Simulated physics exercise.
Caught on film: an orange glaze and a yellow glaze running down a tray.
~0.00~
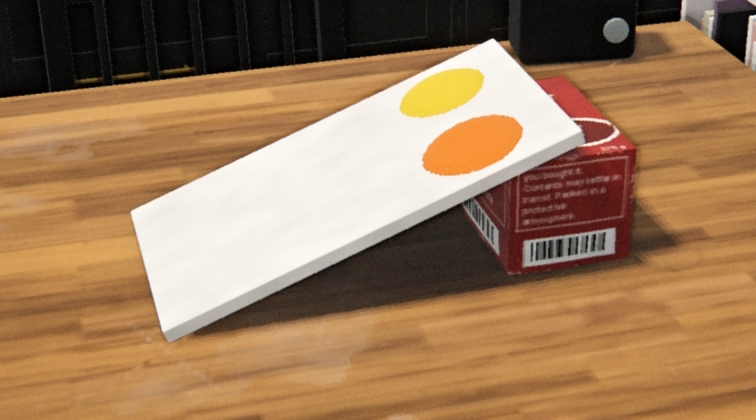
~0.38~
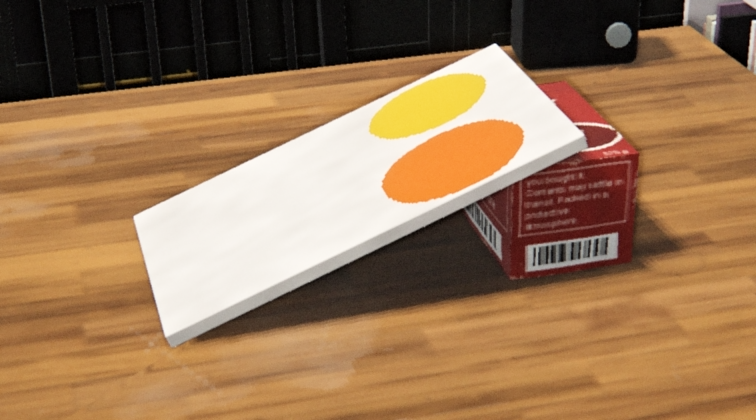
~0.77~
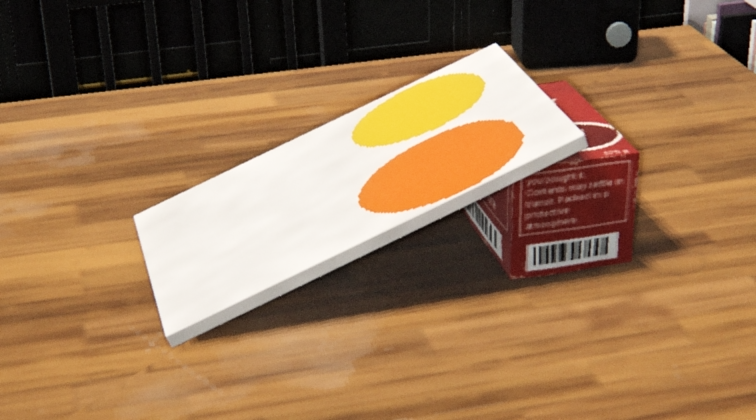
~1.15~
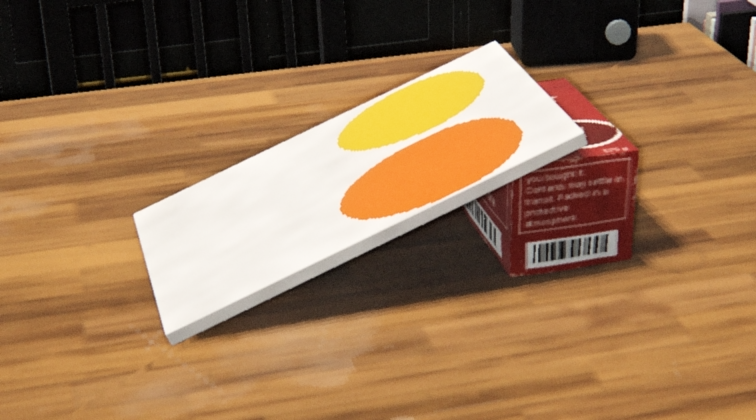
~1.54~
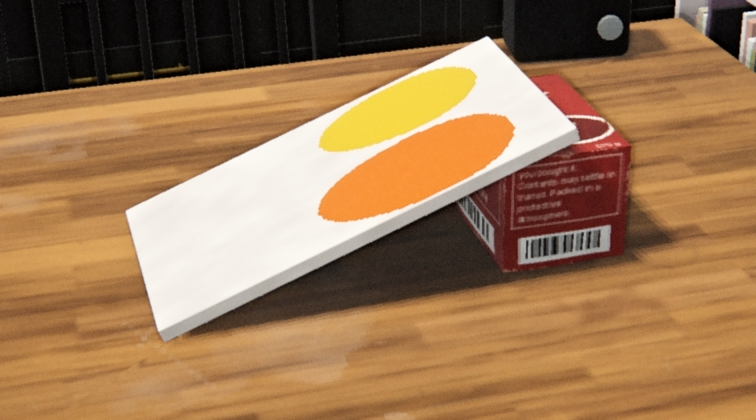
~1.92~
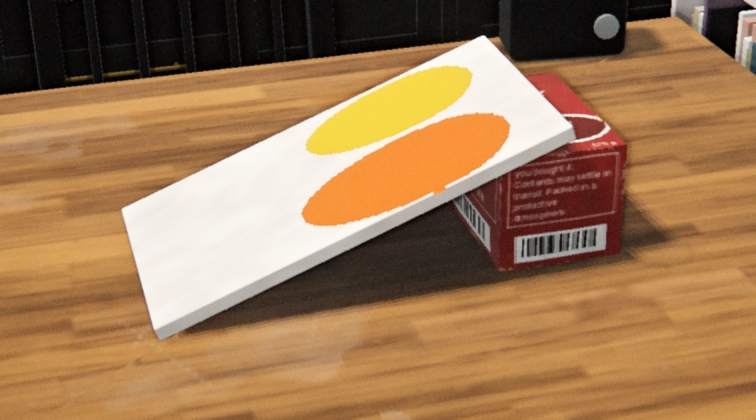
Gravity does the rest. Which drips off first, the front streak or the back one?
First at the edge is the front one.
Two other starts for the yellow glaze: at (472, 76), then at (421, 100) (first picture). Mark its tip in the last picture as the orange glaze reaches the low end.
Around (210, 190) in the first try, (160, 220) in the second.
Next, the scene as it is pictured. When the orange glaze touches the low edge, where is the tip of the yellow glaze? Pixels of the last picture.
Roughly at (194, 202).
By 6.1 s, the orange glaze is three quarters of the way down; the yellow glaze is three quarters of the way down.
By 9.7 s, the orange glaze is close to the edge; the yellow glaze is three quarters of the way down.
By 12.6 s, the orange glaze is at the low edge; the yellow glaze is three quarters of the way down.
